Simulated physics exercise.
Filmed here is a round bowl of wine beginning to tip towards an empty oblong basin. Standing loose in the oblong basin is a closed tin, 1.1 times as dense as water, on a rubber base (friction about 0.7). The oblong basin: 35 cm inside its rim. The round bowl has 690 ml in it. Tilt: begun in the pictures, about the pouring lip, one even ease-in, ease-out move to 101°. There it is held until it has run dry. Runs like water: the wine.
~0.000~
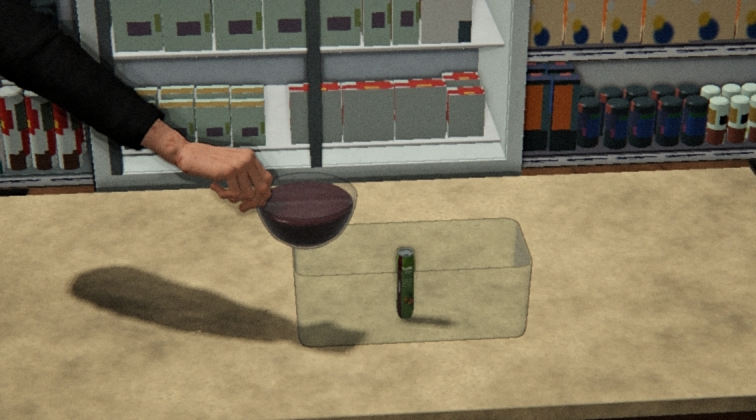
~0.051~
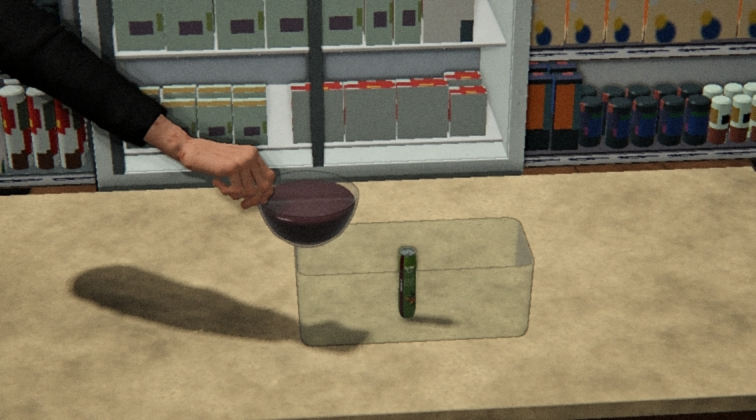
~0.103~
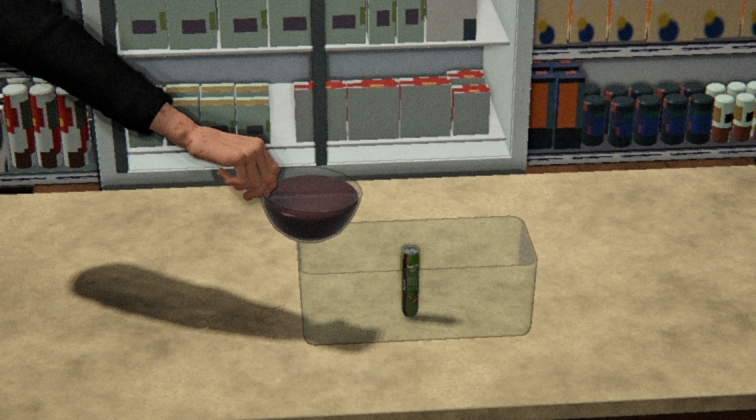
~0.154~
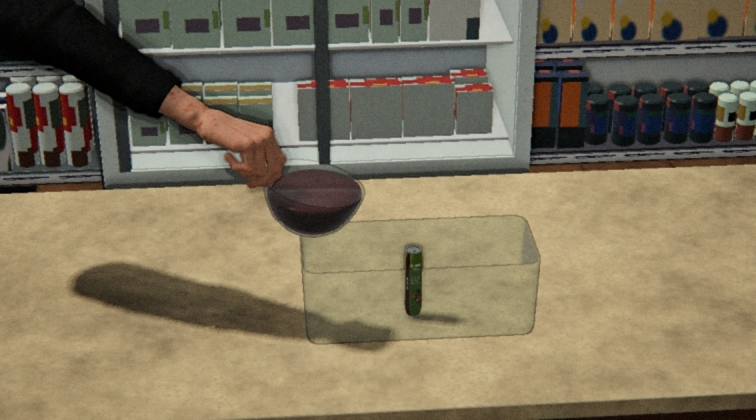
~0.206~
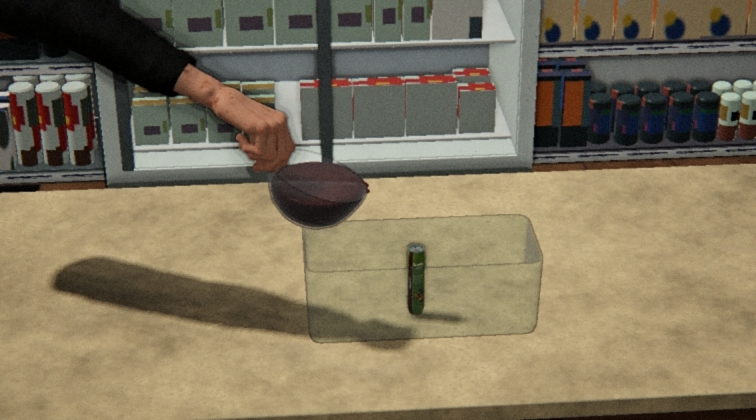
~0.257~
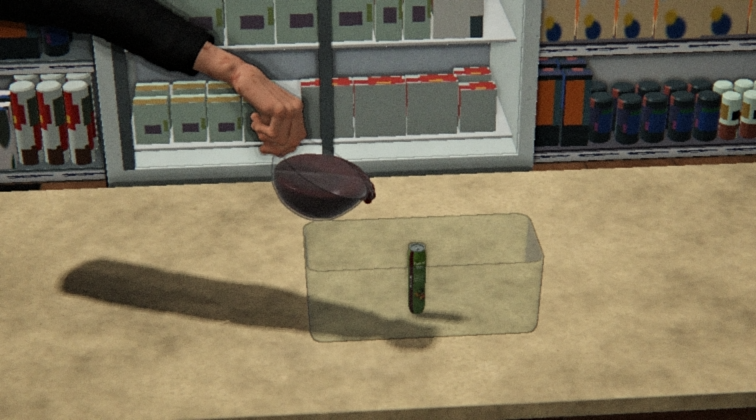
The clip opens on a hand holding a round bowl of dark wine, almost level, above an oblong see-through basin where a small green tin stands upright. The hand rises and shifts right as the bowl tilts rightward, slowly, then more steeply, until dark wine bulges over its right rim.
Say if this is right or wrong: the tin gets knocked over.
Wrong, it stays standing.
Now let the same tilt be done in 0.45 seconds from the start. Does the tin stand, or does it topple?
Outcome - the tin comes down.
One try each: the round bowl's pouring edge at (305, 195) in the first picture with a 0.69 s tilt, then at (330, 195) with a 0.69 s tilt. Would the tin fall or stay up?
Run one: It tumbles. Run two: It tumbles.
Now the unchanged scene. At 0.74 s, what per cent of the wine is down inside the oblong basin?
The share is close to 96 percent.
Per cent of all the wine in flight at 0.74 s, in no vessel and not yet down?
It comes to some 5 percent of the total.
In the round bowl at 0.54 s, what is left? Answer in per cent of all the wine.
24 %.
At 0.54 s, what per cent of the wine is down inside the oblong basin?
Close to 24 in a hundred.
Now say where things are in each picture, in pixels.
In the first picture, it leans 0°; its right rim is at (356, 194); the wine meets the walls at (257, 202) and (354, 198); the oblong basin's rim runs from (293, 252) to (525, 242); the tin's top is at (406, 255).
In the second picture, it leans 1°; its right rim is at (358, 194); the wine meets the walls at (259, 200) and (356, 196).
In the third picture, it leans 6°; its right rim is at (361, 192); the wine meets the walls at (263, 196) and (359, 192).
In the fourth picture, it leans 12°; its right rim is at (364, 192); the wine meets the walls at (266, 189) and (363, 188).
In the fifth picture, it leans 21°; its right rim is at (366, 191); the wine meets the walls at (270, 180) and (364, 185); 2 per cent is over the edge.
In the sixth picture, it leans 31°; its right rim is at (367, 190); the wine meets the walls at (273, 169) and (362, 181); 6 per cent is over the edge.
Then, 0.54 s in, the tilt is 89° and 24 per cent is still to pour; the tin stands where it began.
Then, 0.74 s in, the tilt is 101° and 0 per cent is still to pour; the tin stands where it began.
Then, 0.96 s in, the tilt is 101° and 0 per cent is still to pour; the tin stands where it began.
Then, 1.19 s in, the tilt is 101° and 0 per cent is still to pour; the tin stands where it began.
Finally, the tin stands where it began.
